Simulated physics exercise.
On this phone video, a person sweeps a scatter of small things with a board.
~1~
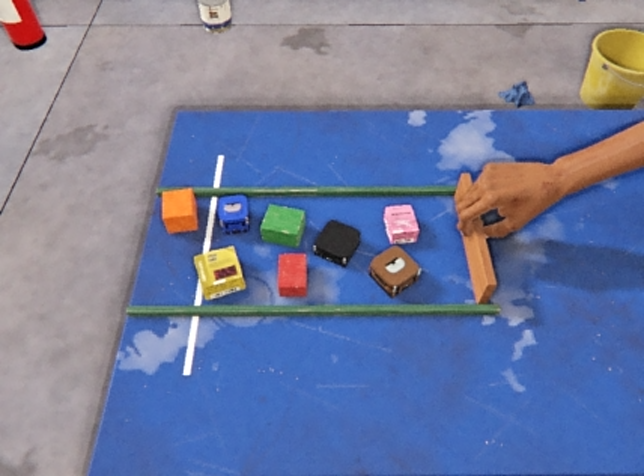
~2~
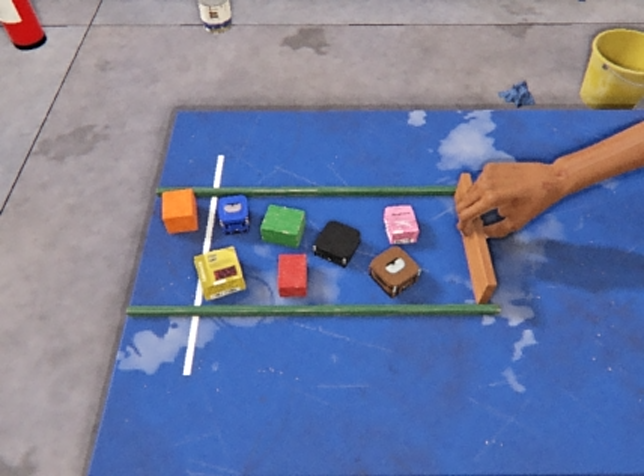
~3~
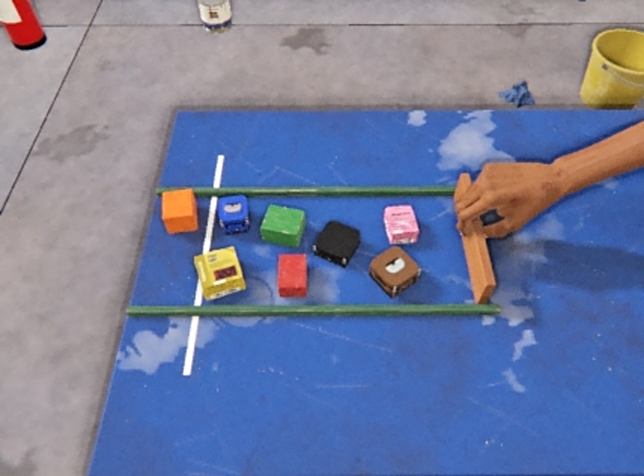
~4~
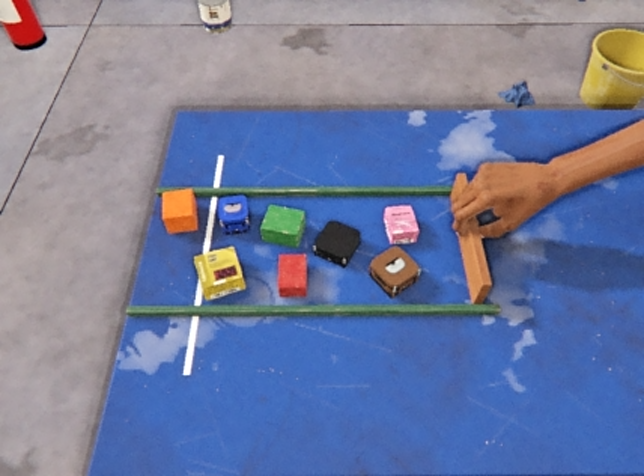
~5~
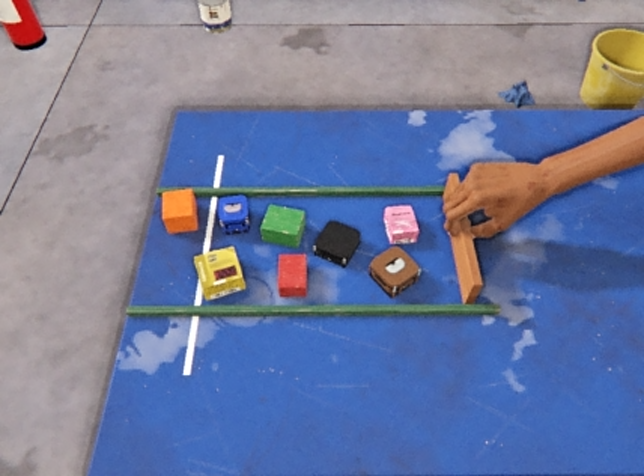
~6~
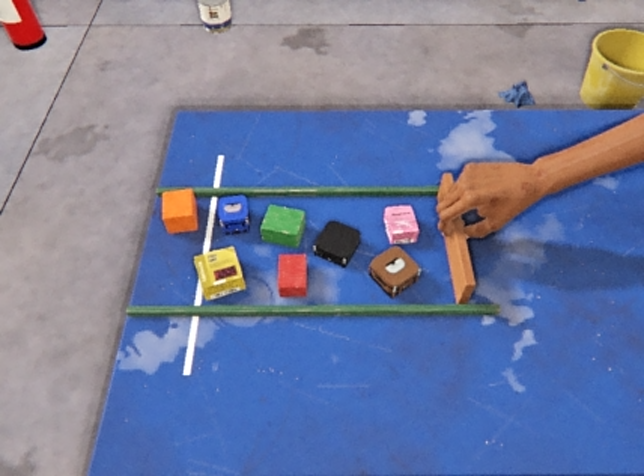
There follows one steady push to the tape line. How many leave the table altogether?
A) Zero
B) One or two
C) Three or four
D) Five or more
(C) Three or four.
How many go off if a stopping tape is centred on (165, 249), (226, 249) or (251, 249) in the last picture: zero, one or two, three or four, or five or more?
So in that order I'd say more than four; one or two; just one or two.
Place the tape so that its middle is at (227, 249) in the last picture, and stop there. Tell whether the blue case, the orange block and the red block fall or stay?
Taking them in turn, the blue case tips off, the orange block tips off, the red block does not drop.
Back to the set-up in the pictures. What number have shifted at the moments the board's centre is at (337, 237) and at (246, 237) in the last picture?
The first count is 6, and then it's 8.
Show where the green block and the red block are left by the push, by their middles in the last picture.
In the last picture the green block sits at (162, 213) while the red block sits at (148, 288).
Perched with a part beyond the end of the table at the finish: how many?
In total, 2 of them.
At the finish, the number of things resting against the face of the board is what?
All in all, 2.
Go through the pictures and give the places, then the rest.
The first frame shows orange block (180, 211); yellow box (220, 273); blue case (235, 215); board (473, 236); tape (206, 249).
The second frame shows yellow box (220, 273); red block (293, 275).
The third frame shows blue case (235, 215); brown case (394, 272).
The fourth frame shows orange block (180, 211); green block (284, 226).
The fifth frame shows yellow box (220, 273); black case (338, 244).
The sixth frame shows orange block (180, 211); yellow box (220, 273); blue case (235, 215); board (454, 236); tape (206, 249).
A little later, none off yet; orange block at rest near (180, 211); yellow box at rest near (220, 273); blue case moving near (228, 214).
When it is over, the number that fall off is three or four; down, blue case, yellow box and orange block.
